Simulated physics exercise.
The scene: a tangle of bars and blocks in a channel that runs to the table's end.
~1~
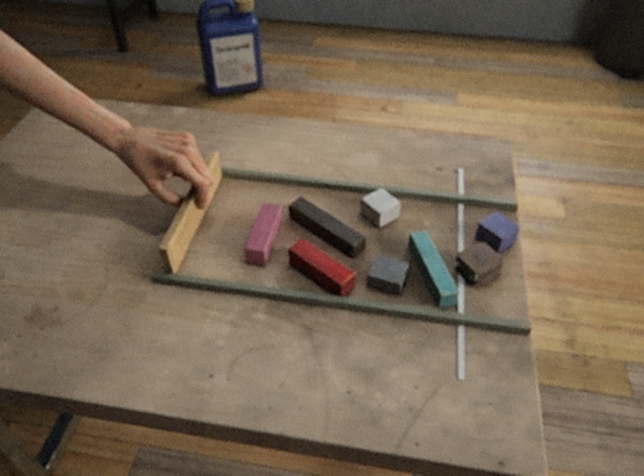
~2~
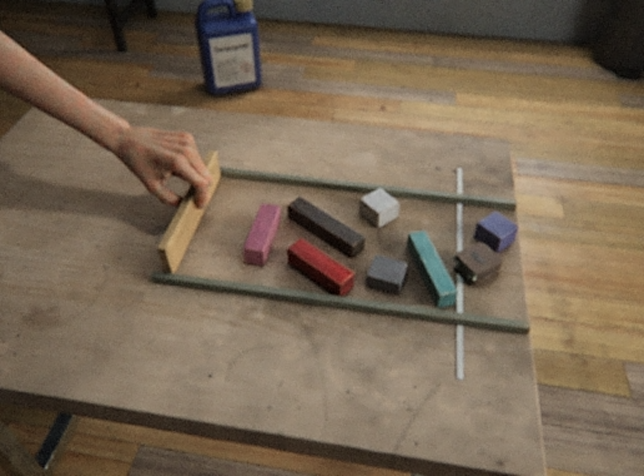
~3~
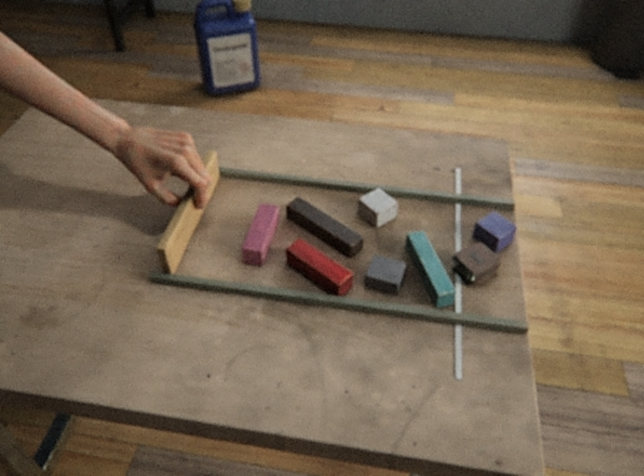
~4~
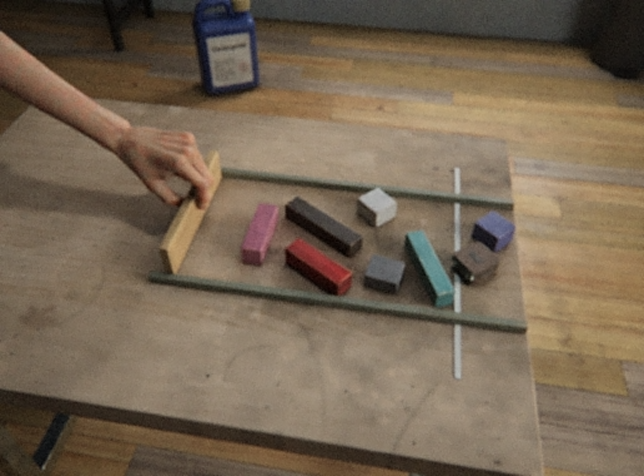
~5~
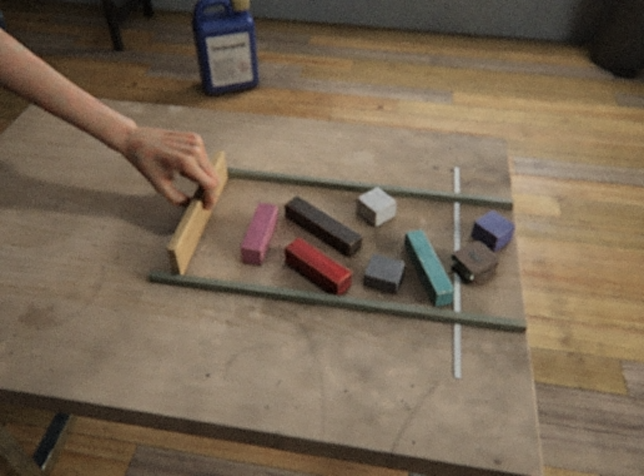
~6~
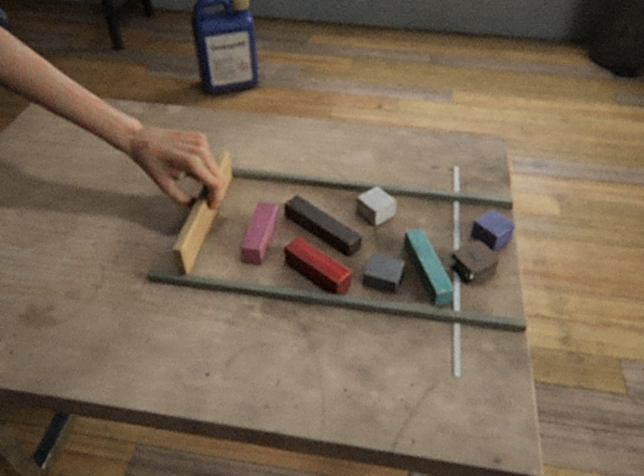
On a worn wooden tabletop above a plank floor, seen from above at an angle, two green rails form a channel crossed by a pale strip near the right edge. Pink, black, red, white, grey, turquoise, brown and blue blocks lie scattered between them, with a blue jug behind. A hand at left holds a wooden board upright, then slides it slightly right, while the blocks stay put and the view shifts barely.
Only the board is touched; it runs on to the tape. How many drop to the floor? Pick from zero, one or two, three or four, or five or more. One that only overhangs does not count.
In the end the number that fall off is three or four.
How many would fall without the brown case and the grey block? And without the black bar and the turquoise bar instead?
Fallen: 1, and 0 in the other try.
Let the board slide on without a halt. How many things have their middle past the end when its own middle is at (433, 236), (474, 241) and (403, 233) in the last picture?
Place by place, 1, 4 and 0.
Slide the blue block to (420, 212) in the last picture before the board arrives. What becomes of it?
The blue block comes down.
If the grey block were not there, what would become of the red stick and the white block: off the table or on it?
The red stick is kept, the white block survives.
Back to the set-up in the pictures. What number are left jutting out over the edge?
That would be 2.
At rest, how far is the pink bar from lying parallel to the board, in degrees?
Roughly 0° out of line.
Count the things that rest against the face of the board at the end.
The number is 2.
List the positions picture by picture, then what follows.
In the first picture, blue block (497, 232); brown case (479, 265); turquoise bar (432, 268); board (194, 209); tape (461, 256).
In the second picture, brown case (477, 265); white block (379, 208).
In the third picture, turquoise bar (429, 267); board (192, 209).
In the fourth picture, blue block (493, 232); grey block (384, 274).
In the fifth picture, brown case (475, 264); red stick (317, 266).
In the sixth picture, blue block (493, 230); brown case (474, 263); turquoise bar (428, 266); board (206, 209); tape (457, 253).
A little later, none off yet; blue block at rest near (493, 230); brown case at rest near (474, 263); turquoise bar at rest near (428, 266).
Next, none off yet; blue block at rest near (493, 230); brown case shifted a little near (488, 264); turquoise bar shifted a little near (461, 266).
When it is over, the number that fall off is three or four; down, turquoise bar, brown case and blue block.
